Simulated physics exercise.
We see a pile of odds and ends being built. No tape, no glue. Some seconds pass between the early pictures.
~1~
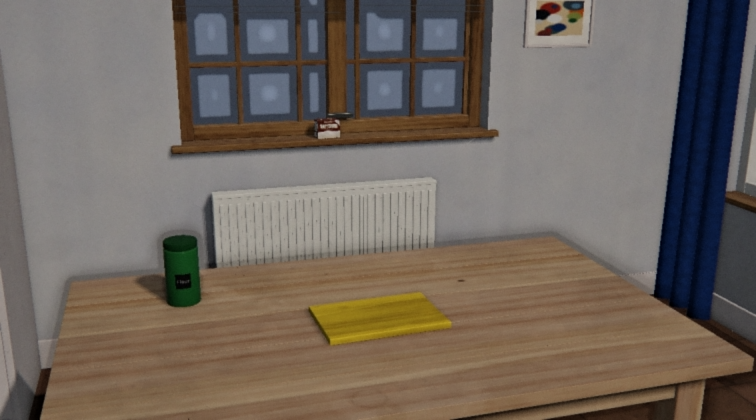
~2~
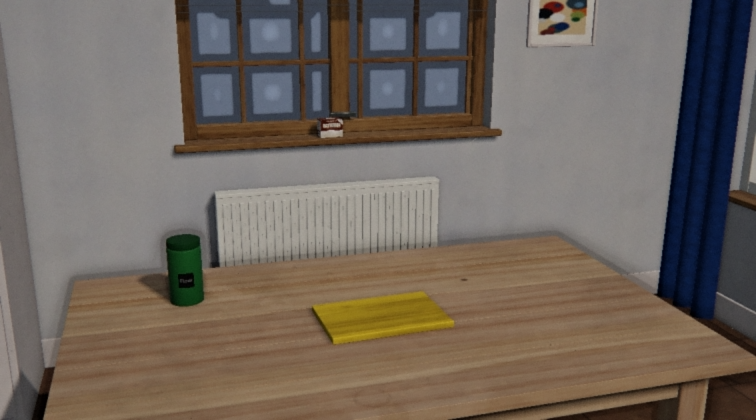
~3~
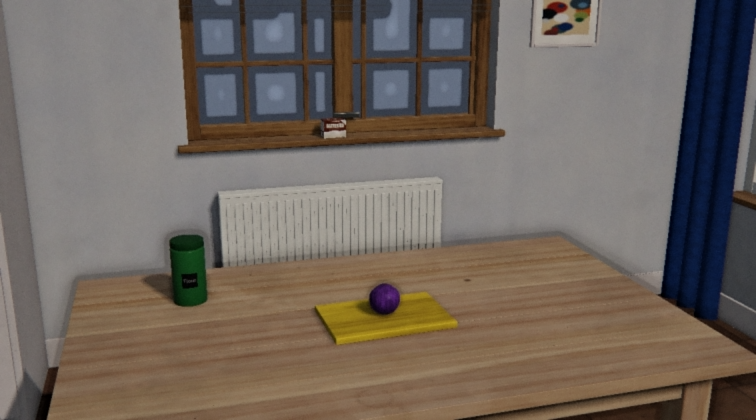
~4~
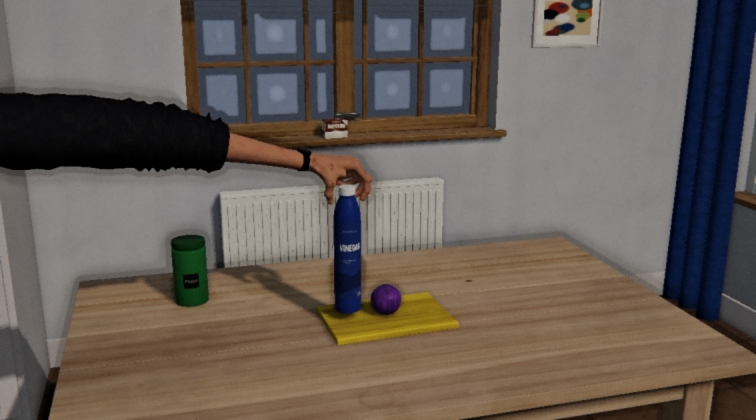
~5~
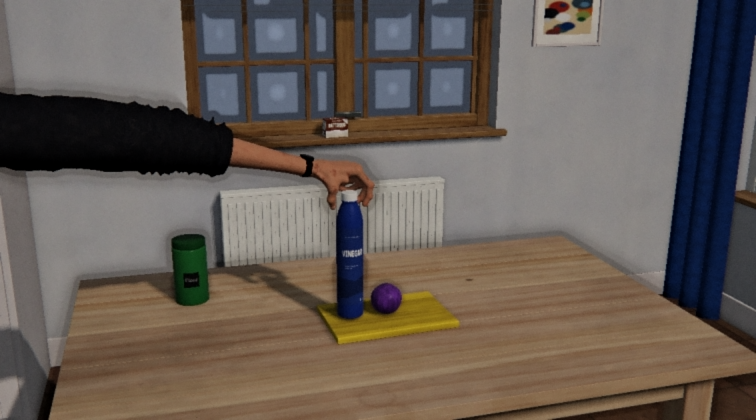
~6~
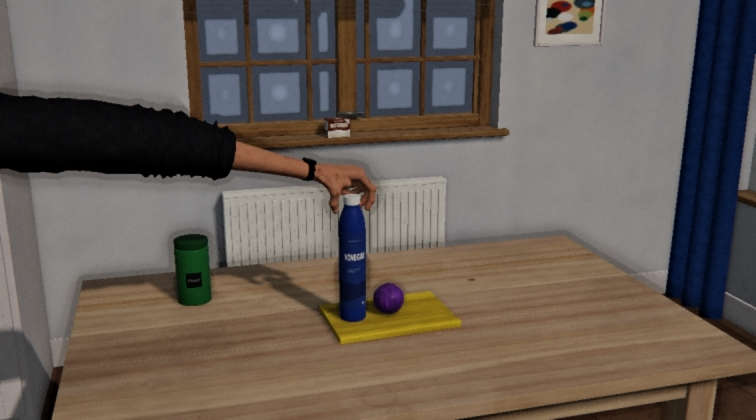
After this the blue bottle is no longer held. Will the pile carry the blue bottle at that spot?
Here the pile keeps its balance.
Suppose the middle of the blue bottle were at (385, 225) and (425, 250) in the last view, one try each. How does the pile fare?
In the first case it comes apart; in the second case it stays up.
Then, 0.60 s after the last picture, nothing has stirred.
Then, 1.50 s after the last picture, blue bottle resting near (352, 258).
At rest, all 4 in place. Seen from the same camera at the end, blue bottle near (352, 258). The pile stays up.
